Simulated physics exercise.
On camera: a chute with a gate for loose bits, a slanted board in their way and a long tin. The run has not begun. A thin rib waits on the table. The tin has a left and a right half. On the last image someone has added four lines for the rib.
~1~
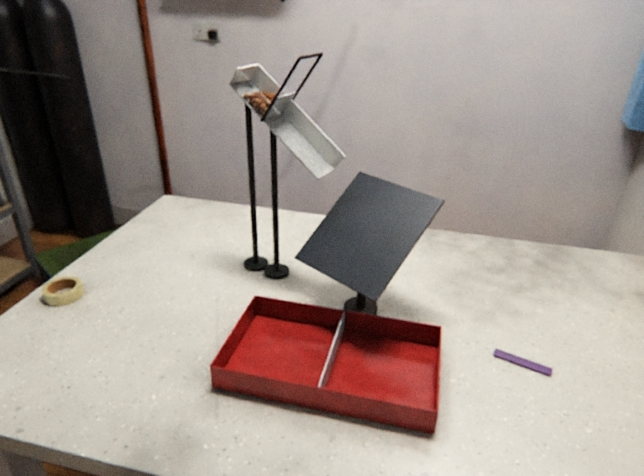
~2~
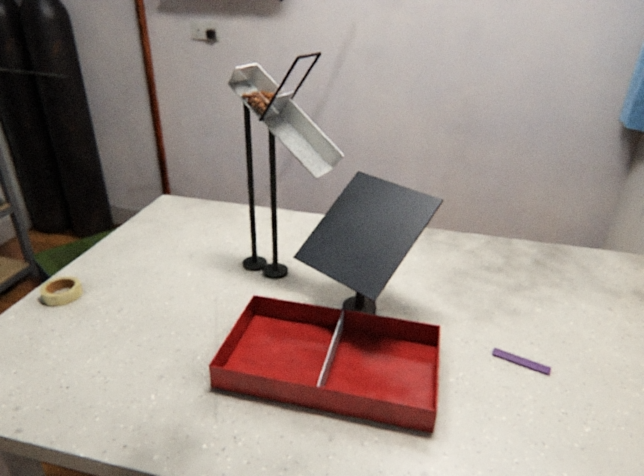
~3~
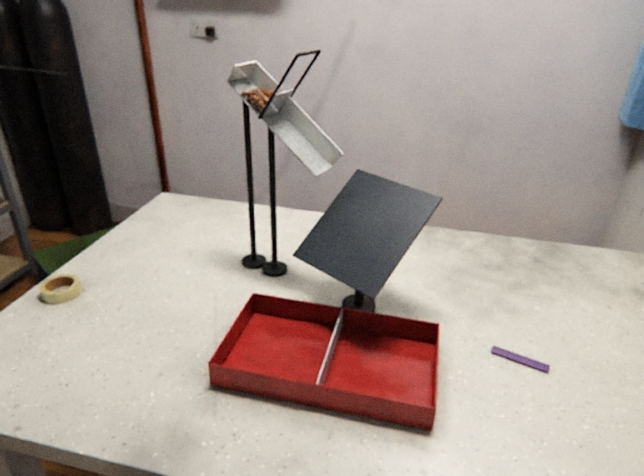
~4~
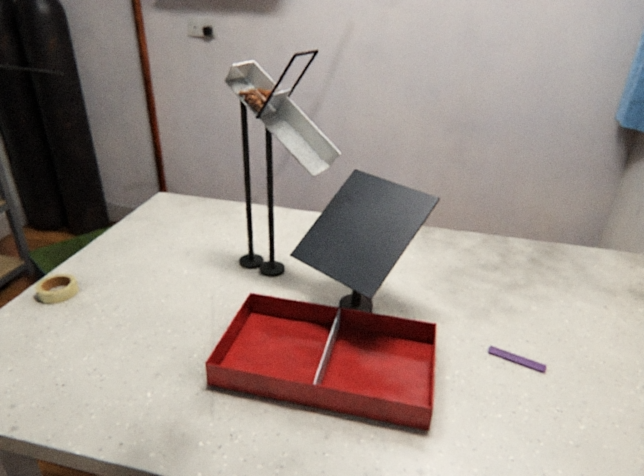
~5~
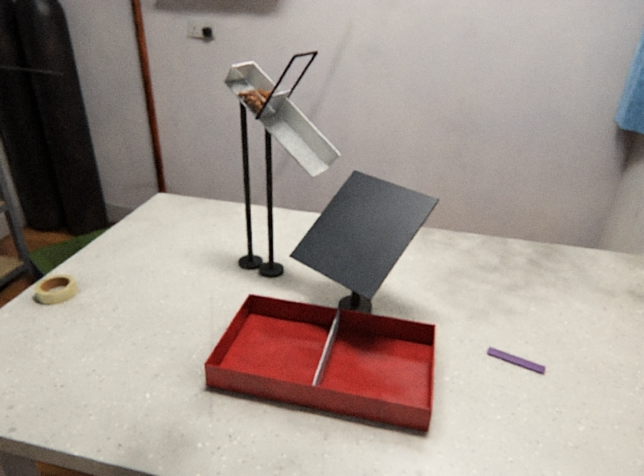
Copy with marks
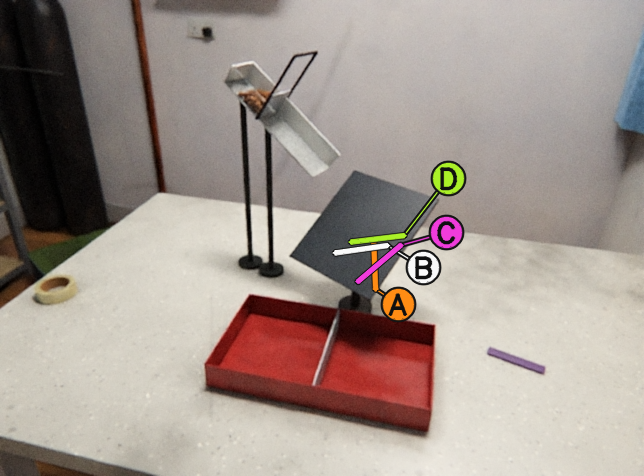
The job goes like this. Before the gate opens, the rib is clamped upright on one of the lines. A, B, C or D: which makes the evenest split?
The best line is A.
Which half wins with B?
The left half.
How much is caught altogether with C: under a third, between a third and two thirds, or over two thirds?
Over two thirds.
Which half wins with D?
Left.
On the marked copy, line A from (373, 240) to (375, 289); line B from (387, 245) to (335, 252); line C from (400, 245) to (358, 281); line D from (403, 235) to (351, 241).
Choosing A, of what is caught, about a third in the left half, about two thirds in the right.
Choosing B, of what is caught, nearly all in the left half, a small part in the right.
Choosing C, of what is caught, nearly all in the left half, a small part in the right.
Choosing D, of what is caught, all in the left half, none in the right.
